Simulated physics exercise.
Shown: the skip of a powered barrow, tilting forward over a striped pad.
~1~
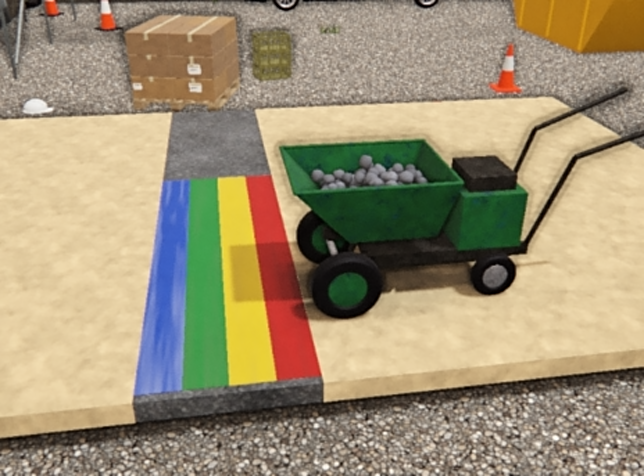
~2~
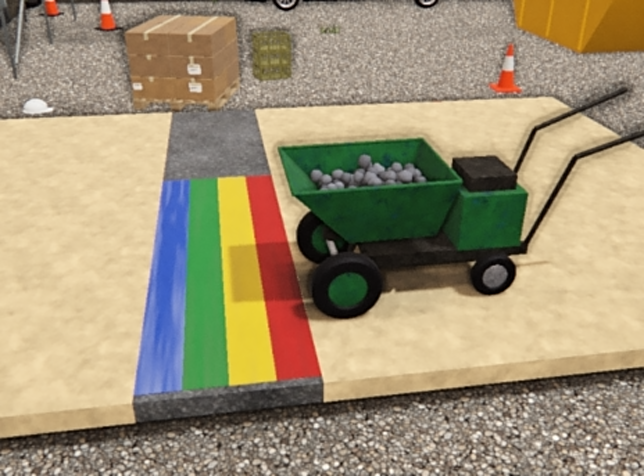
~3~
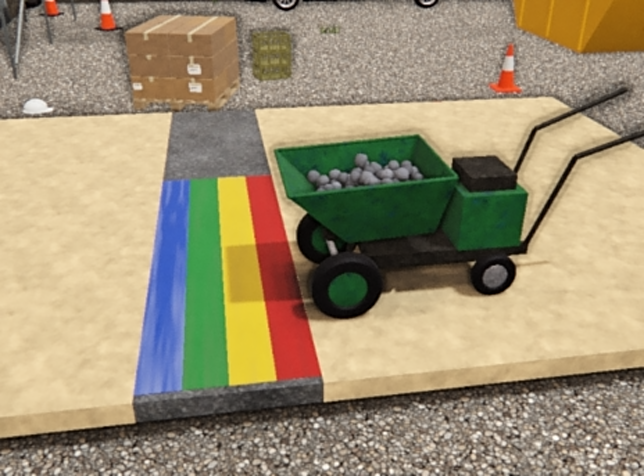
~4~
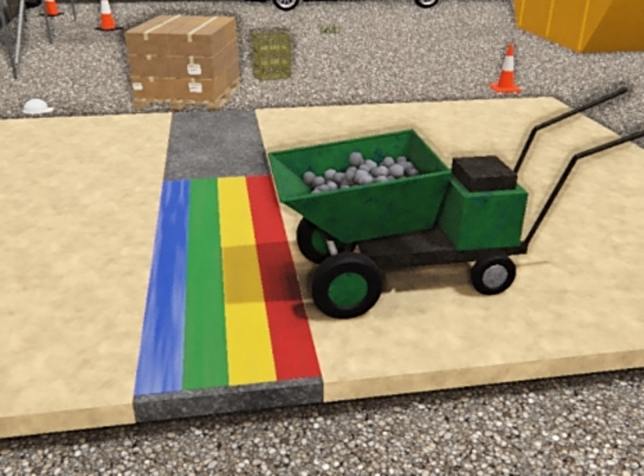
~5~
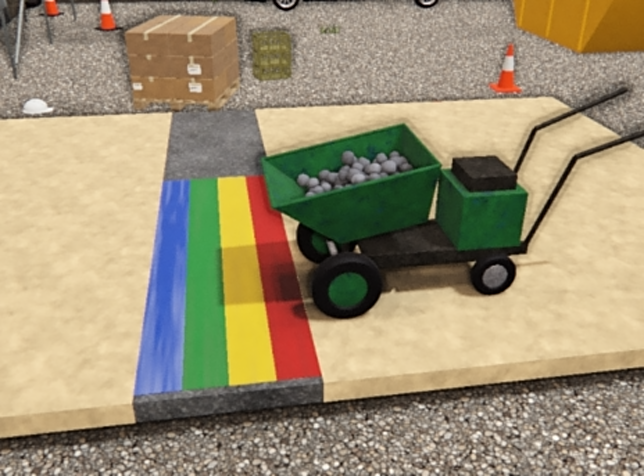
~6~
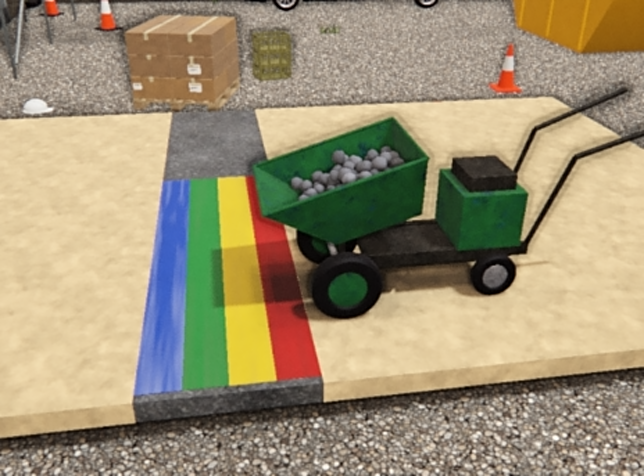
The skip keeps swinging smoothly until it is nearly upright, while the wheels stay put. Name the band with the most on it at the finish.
The green one.
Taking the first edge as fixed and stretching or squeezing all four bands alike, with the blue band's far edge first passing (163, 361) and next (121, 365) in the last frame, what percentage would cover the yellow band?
Shares: Close to 0 %; close to 10 %.
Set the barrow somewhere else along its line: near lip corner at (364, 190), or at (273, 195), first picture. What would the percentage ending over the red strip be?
In order: About 20 % and 0 %.
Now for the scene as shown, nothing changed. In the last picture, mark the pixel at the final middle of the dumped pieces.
I'd place the middle at about (187, 296).
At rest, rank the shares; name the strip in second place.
The next spot goes to the blue one.
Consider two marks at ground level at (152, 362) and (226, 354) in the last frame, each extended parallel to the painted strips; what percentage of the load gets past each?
I reckon some 10 per cent and some 70 per cent.
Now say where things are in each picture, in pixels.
Lip of the skip (295, 194), level; top of the load (377, 183), round cobbles; red strip (293, 344); yellow strip (250, 348); green strip (206, 353); blue strip (161, 357), in the first picture.
Lip of the skip (294, 195), level; top of the load (376, 183), in the second picture.
Lip of the skip (289, 197), tipped barely; top of the load (388, 176), in the third picture.
Lip of the skip (282, 201), tipped a little; top of the load (382, 174), in the fourth picture.
Lip of the skip (273, 208), tipped a little; top of the load (385, 179), in the fifth picture.
Lip of the skip (264, 216), tipped clearly; top of the load (377, 175); red strip (293, 344); yellow strip (250, 348); green strip (206, 353); blue strip (161, 357), in the sixth picture.
Just after the last frame, skip tipped steeply; every one in the skip.
A moment on, skip tipped right over; the larger part in the skip; roughly a quarter over the green strip; just a few over the blue strip.
Further on, skip tipped right over; roughly a third in the skip; just a few over the yellow strip; roughly a third over the green strip; roughly a quarter over the blue strip; about a tenth off the paint.
When it is over, skip tipped right over; roughly a third in the skip; not one over the red strip; just a few over the yellow strip; roughly a third over the green strip; roughly a quarter over the blue strip; about a tenth off the paint.
